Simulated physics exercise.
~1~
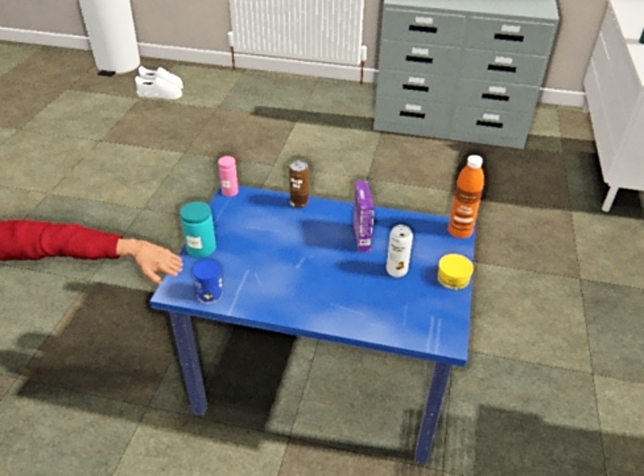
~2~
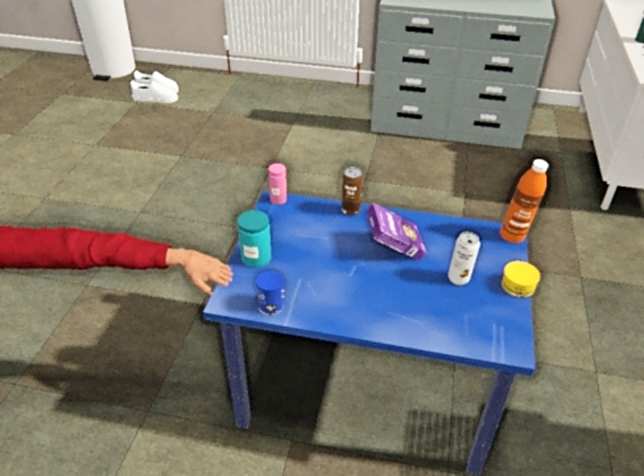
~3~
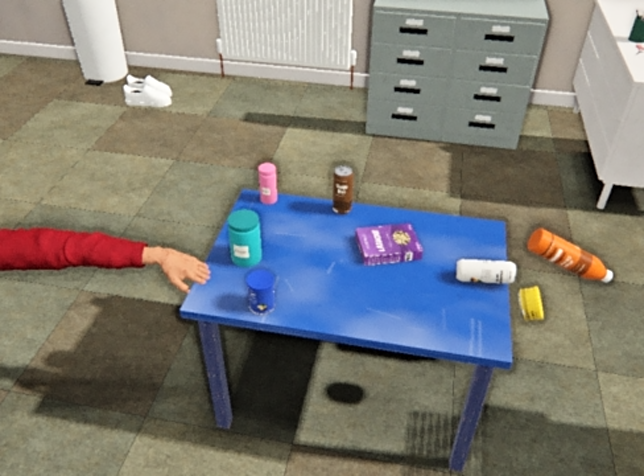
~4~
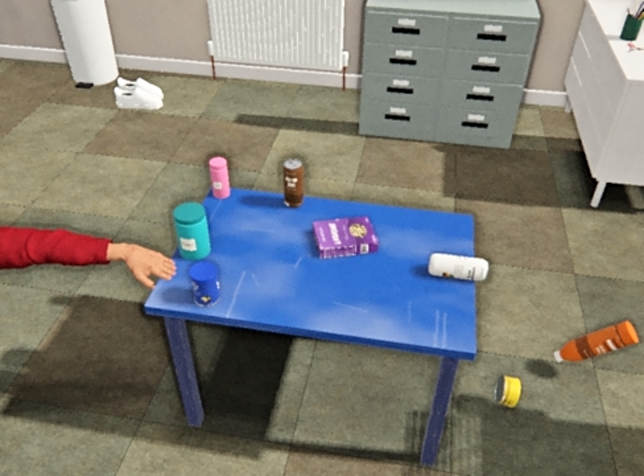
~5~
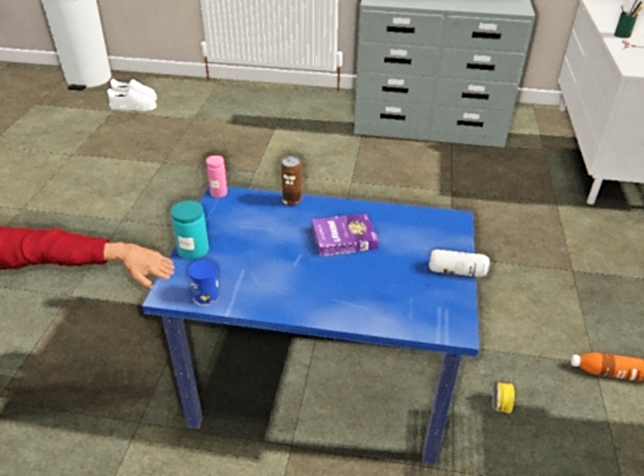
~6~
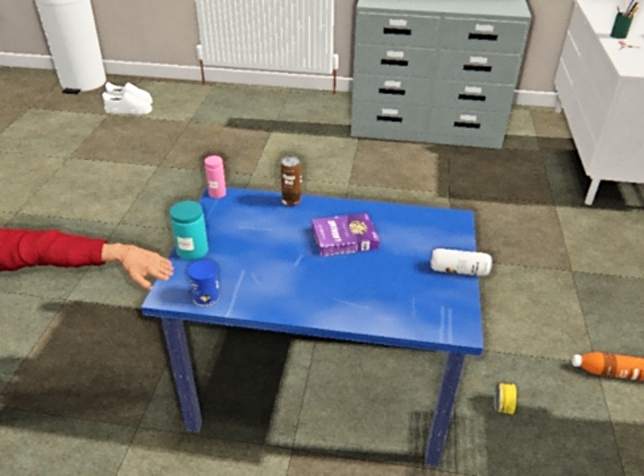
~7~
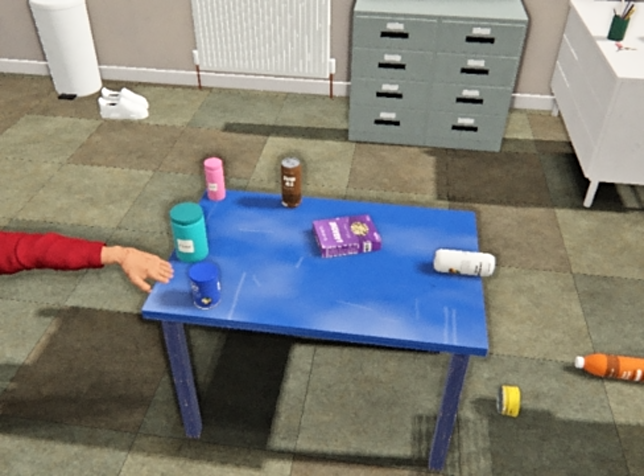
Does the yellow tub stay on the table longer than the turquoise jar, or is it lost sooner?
The yellow tub is lost sooner, falling off the right side to the floor. The turquoise jar stays upright on the table.
